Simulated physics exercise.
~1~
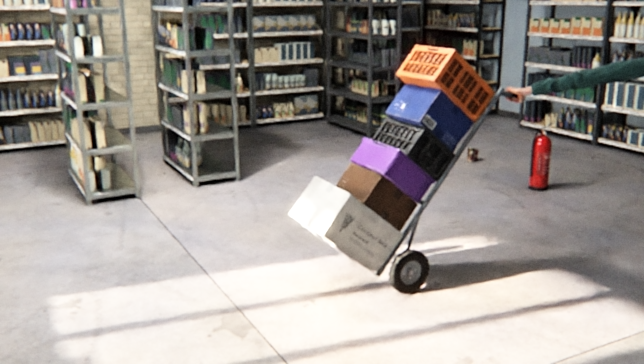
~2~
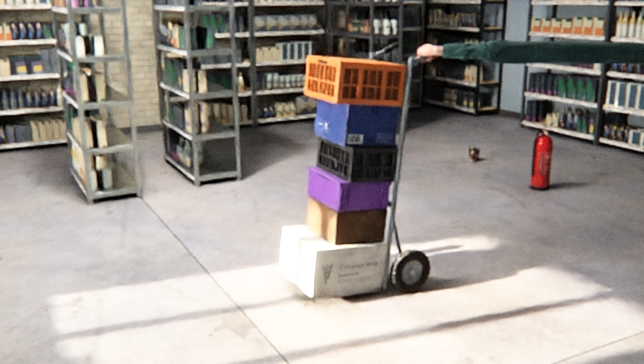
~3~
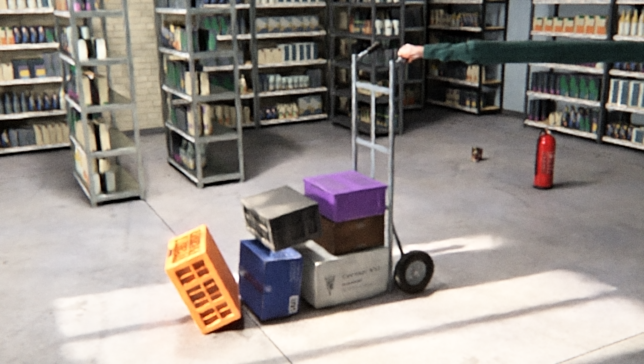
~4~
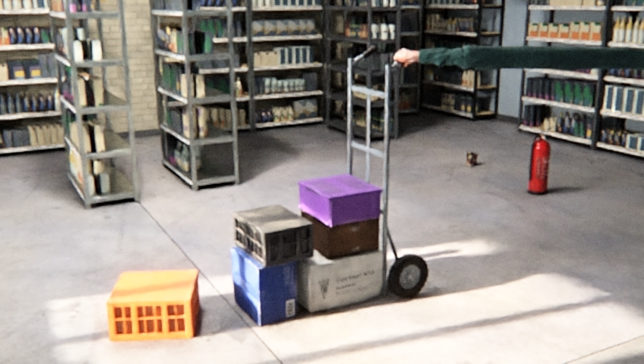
A hand truck leans back toward the right on the concrete floor of a storeroom lined with shelves, seen from slightly above, with a red fire extinguisher behind it. An arm in a dark green sleeve holds its handle, and its stack runs from a white box up through brown, purple, black and blue to an orange crate on top. The arm swings the truck upright. The orange crate, blue box and black crate topple off to the left. The orange crate settles alone on the floor, the black crate rests upside down on the blue box, and the lower three stay stacked.
